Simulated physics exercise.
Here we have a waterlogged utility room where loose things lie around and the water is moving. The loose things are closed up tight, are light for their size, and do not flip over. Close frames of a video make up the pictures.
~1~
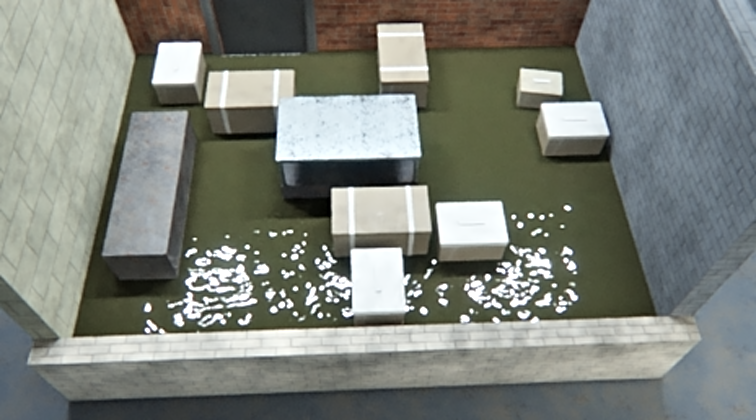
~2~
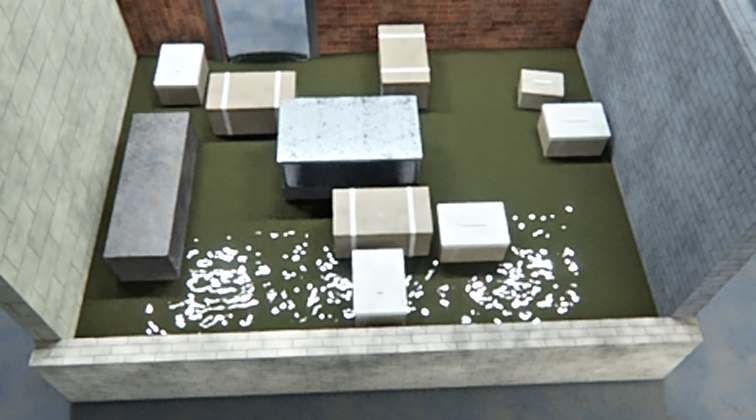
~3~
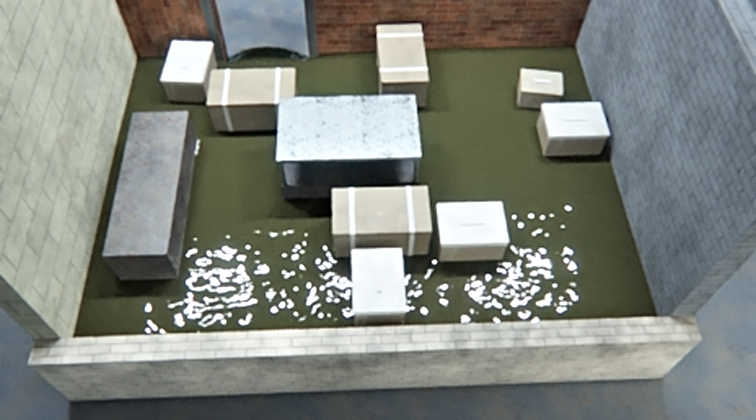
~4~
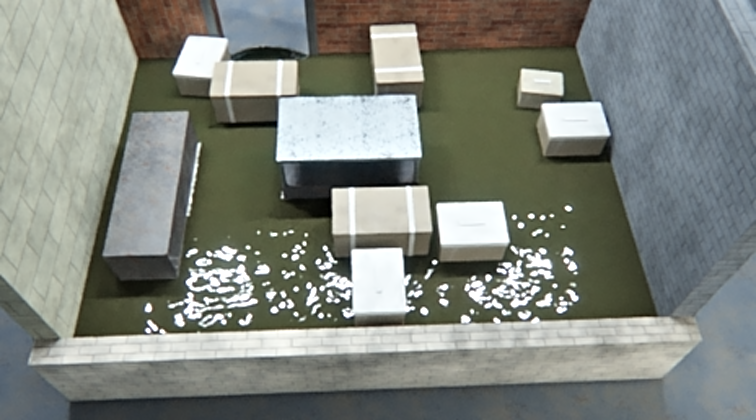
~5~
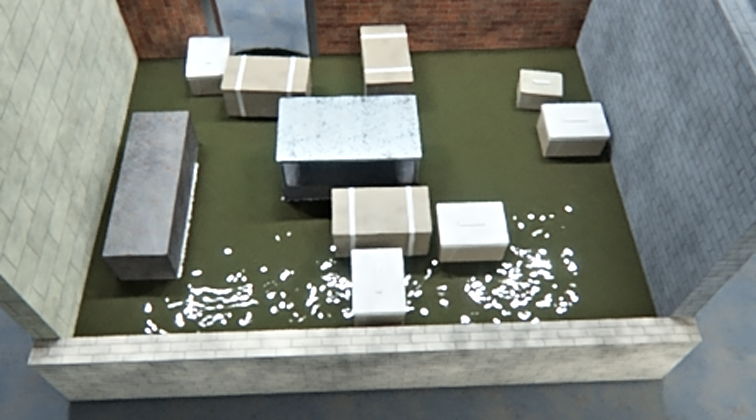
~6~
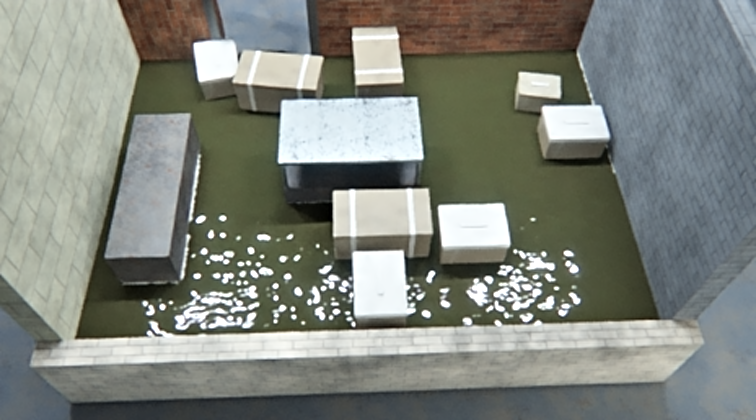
A big metal-topped block stayed put in the flooded room as the back doorway opened; then a white box and a banded tan box drifted right, and another tan box slid slightly left.
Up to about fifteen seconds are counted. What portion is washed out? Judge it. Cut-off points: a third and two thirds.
Fraction: One third to two thirds.
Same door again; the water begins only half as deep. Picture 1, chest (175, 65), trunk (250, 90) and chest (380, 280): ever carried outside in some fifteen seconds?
Going through them: Leaves the room, then leaves the room, then never leaves.
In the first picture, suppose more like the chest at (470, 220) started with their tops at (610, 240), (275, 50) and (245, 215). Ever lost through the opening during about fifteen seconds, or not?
The three, in sequence: Remains behind, departs and departs.
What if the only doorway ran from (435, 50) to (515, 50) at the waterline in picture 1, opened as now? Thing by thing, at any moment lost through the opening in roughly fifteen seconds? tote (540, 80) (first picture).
Verdict - lost.
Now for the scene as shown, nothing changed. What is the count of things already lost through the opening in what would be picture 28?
The number is 2.
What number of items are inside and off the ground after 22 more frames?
That number is 6.
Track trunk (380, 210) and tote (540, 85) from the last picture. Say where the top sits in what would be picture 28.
Expect the tops close to (310, 207) and (442, 68).
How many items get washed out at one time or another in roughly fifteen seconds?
That works out to 3.
A moment on, 0 of 8 are out; 8 afloat.
Next, 2 of 8 are out; 6 afloat.
Later, 2 of 8 are out; 6 afloat.
In the end, 3 of 8 are out; 5 afloat.
